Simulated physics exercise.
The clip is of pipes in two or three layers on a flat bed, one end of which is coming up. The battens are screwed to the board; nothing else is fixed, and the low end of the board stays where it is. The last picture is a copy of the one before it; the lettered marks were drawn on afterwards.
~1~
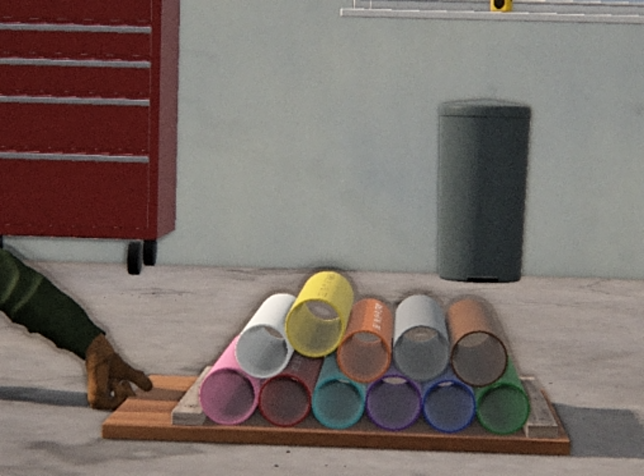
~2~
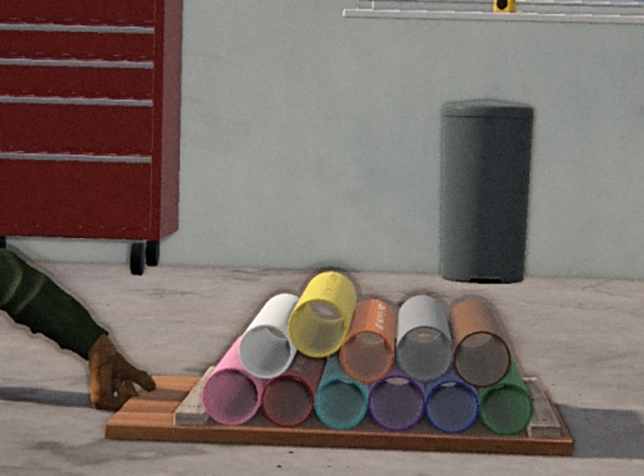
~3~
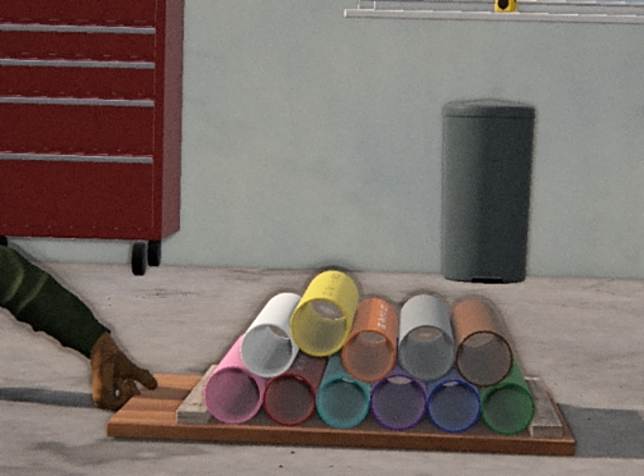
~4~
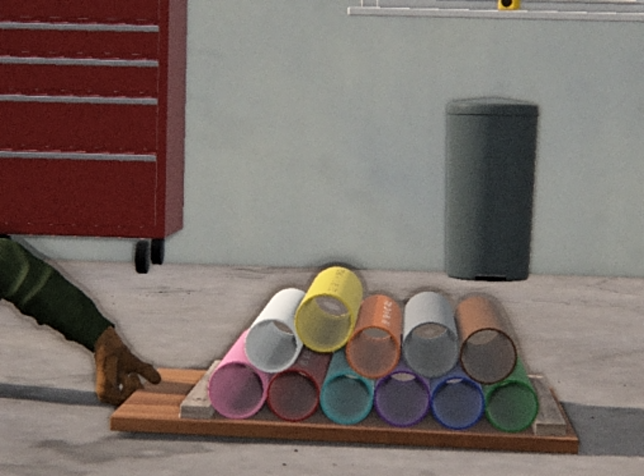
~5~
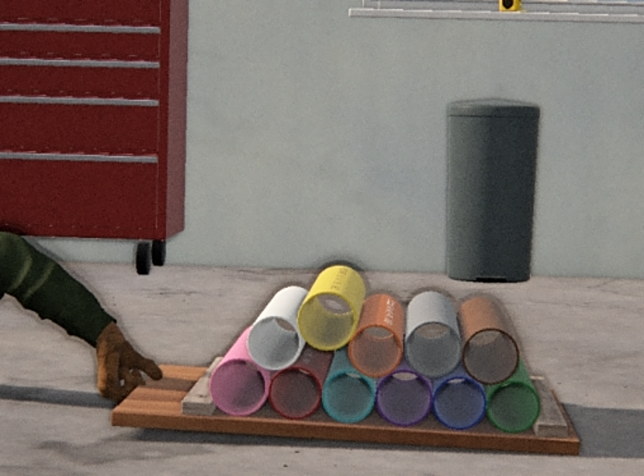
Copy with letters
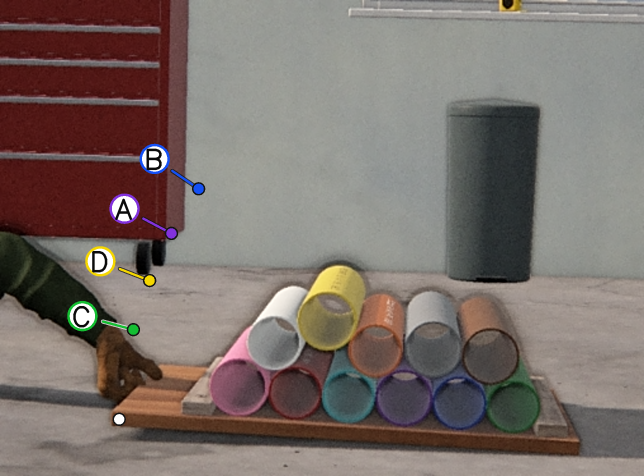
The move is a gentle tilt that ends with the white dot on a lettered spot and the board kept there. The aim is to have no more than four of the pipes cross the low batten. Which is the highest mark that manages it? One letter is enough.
At most to D.
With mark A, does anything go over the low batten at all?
Yes, at A.
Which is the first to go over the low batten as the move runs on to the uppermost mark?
It is the brown one.
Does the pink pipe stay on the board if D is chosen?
Yes.
On the marked copy, A at (172, 233); B at (198, 189); C at (133, 330); D at (149, 280); the white dot at (119, 419).
Following D. Soon after the start, board at 14°.
Later, board at 20°.
In the end, board at 20°, one over the low batten (brown).
As for the rest, A five over the low batten; B eleven over the low batten; C none over the low batten.
